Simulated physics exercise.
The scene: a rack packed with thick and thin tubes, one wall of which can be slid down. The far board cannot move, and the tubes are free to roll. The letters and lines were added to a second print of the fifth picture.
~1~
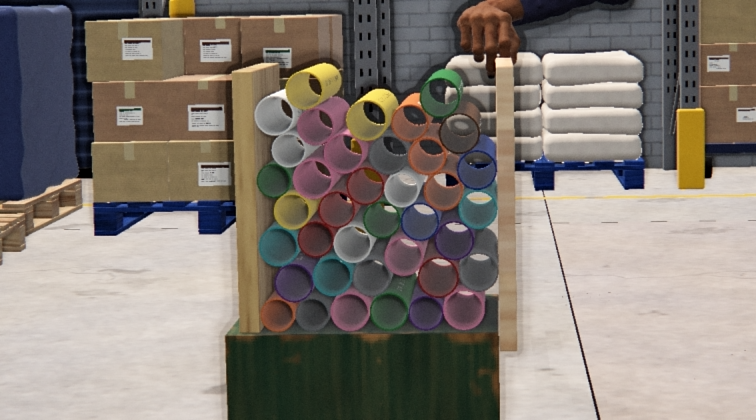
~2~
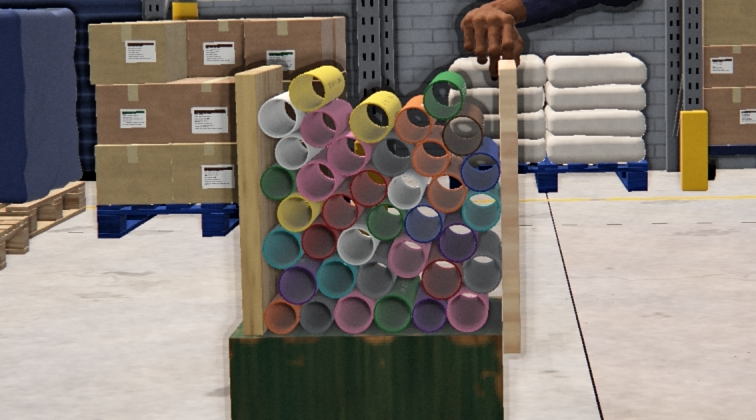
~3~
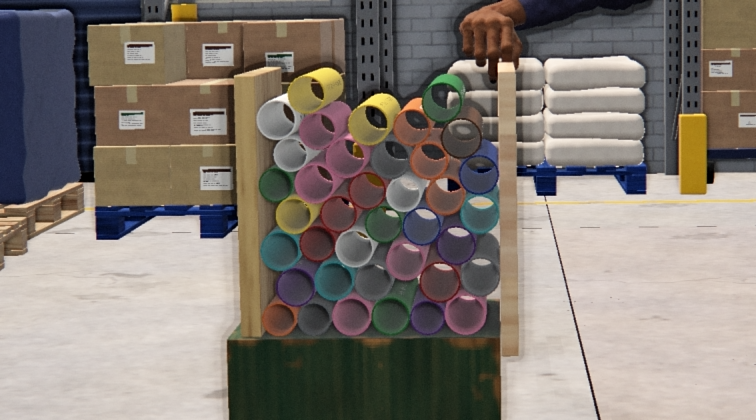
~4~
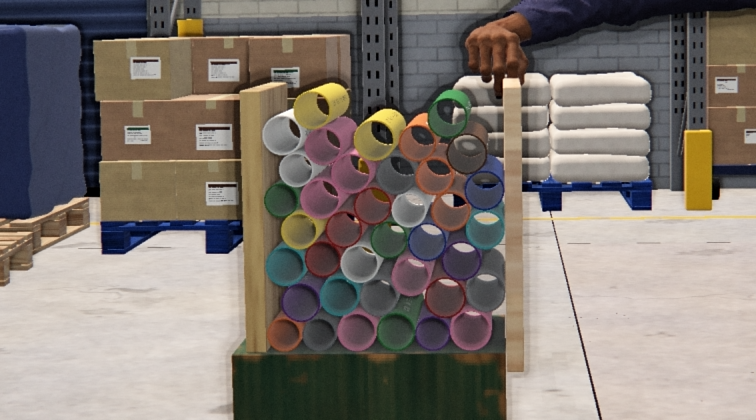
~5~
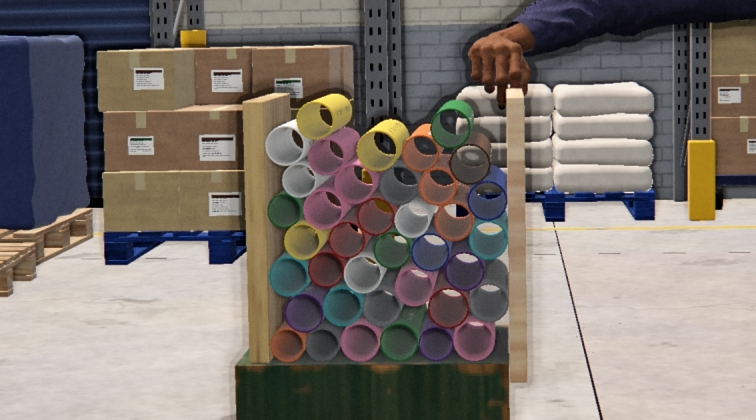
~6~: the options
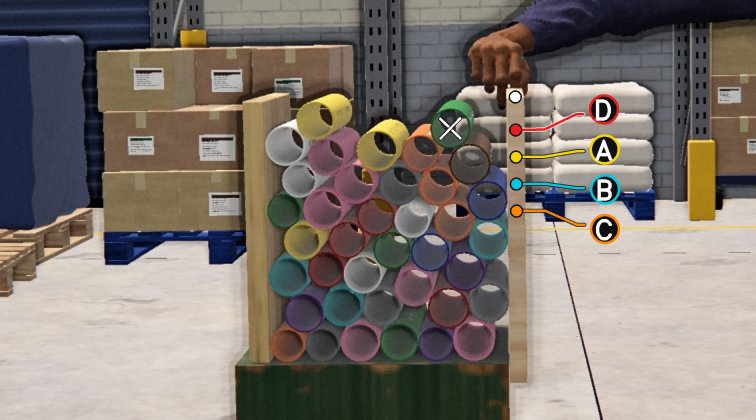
The video shows a hand gripping the top of the right side board of a rack packed with colourful tubes in a warehouse. The view shifts slightly, while the board, hand and tubes show little or no movement relative to one another.
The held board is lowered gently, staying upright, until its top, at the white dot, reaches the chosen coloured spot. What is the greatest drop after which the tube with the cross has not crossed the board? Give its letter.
C is the limit.
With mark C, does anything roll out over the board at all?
At C: No.
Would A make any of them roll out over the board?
At A: No.
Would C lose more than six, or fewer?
At C, fewer than six.
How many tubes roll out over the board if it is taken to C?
With C, none.
On the marked copy, A at (516, 157); B at (516, 184); C at (516, 211); D at (515, 130); the cross at (450, 128); the white dot at (515, 97).
Taking C. A third of the way, top of the board (507, 152).
Two thirds of the way, top of the board (508, 211).
When it is over, top of the board (508, 211), none out over the board, the crossed one still inside.
As for the rest, A keeps the crossed one inside; B keeps the crossed one inside; D keeps the crossed one inside.
